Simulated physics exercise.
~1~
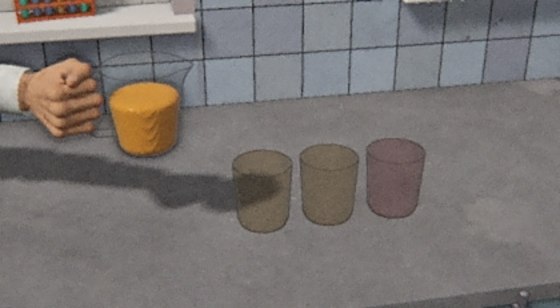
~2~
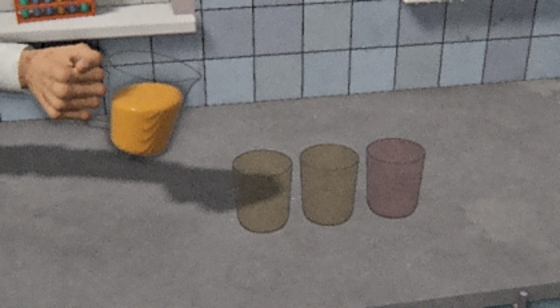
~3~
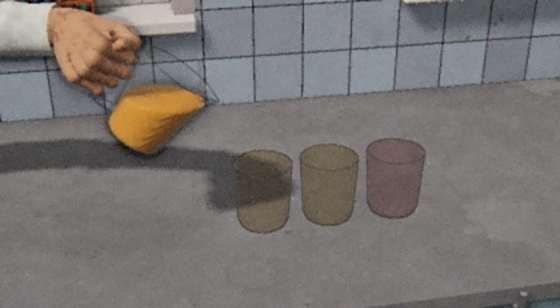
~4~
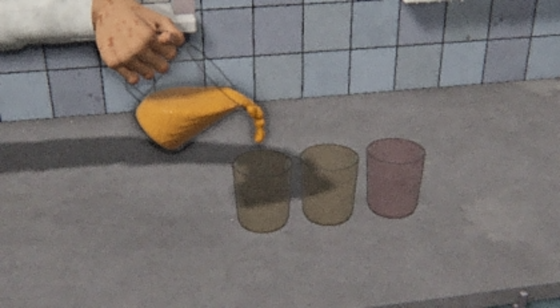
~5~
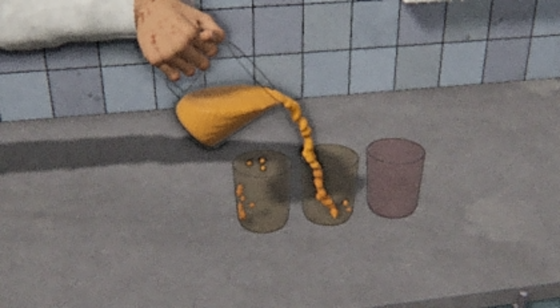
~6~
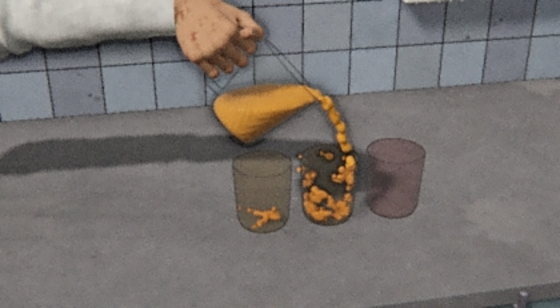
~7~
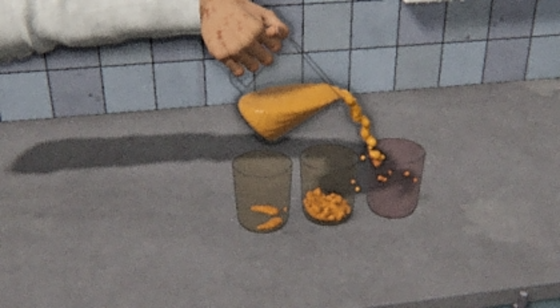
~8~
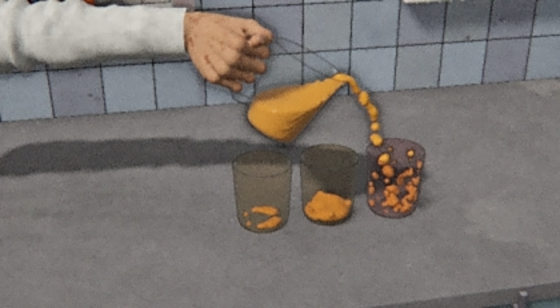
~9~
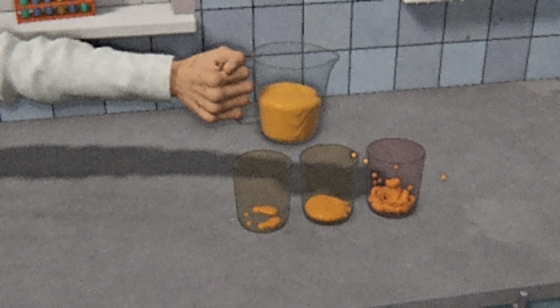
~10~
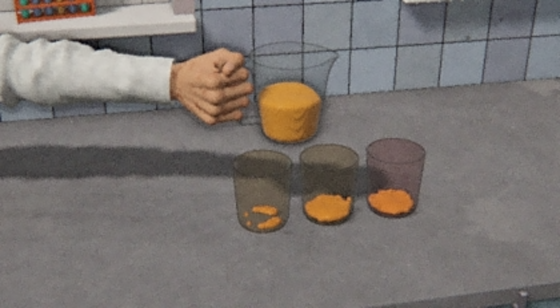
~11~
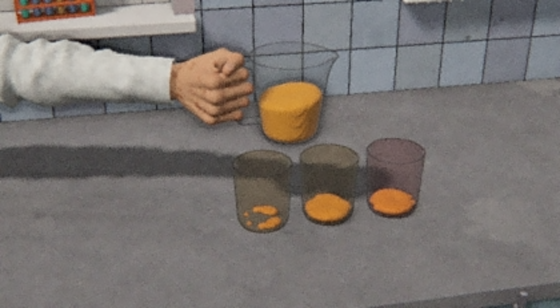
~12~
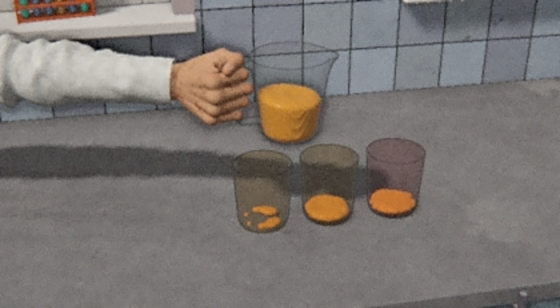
A hand tilting a jug of orange juice and moving right over three tumblers, leaving a little in each before levelling it.
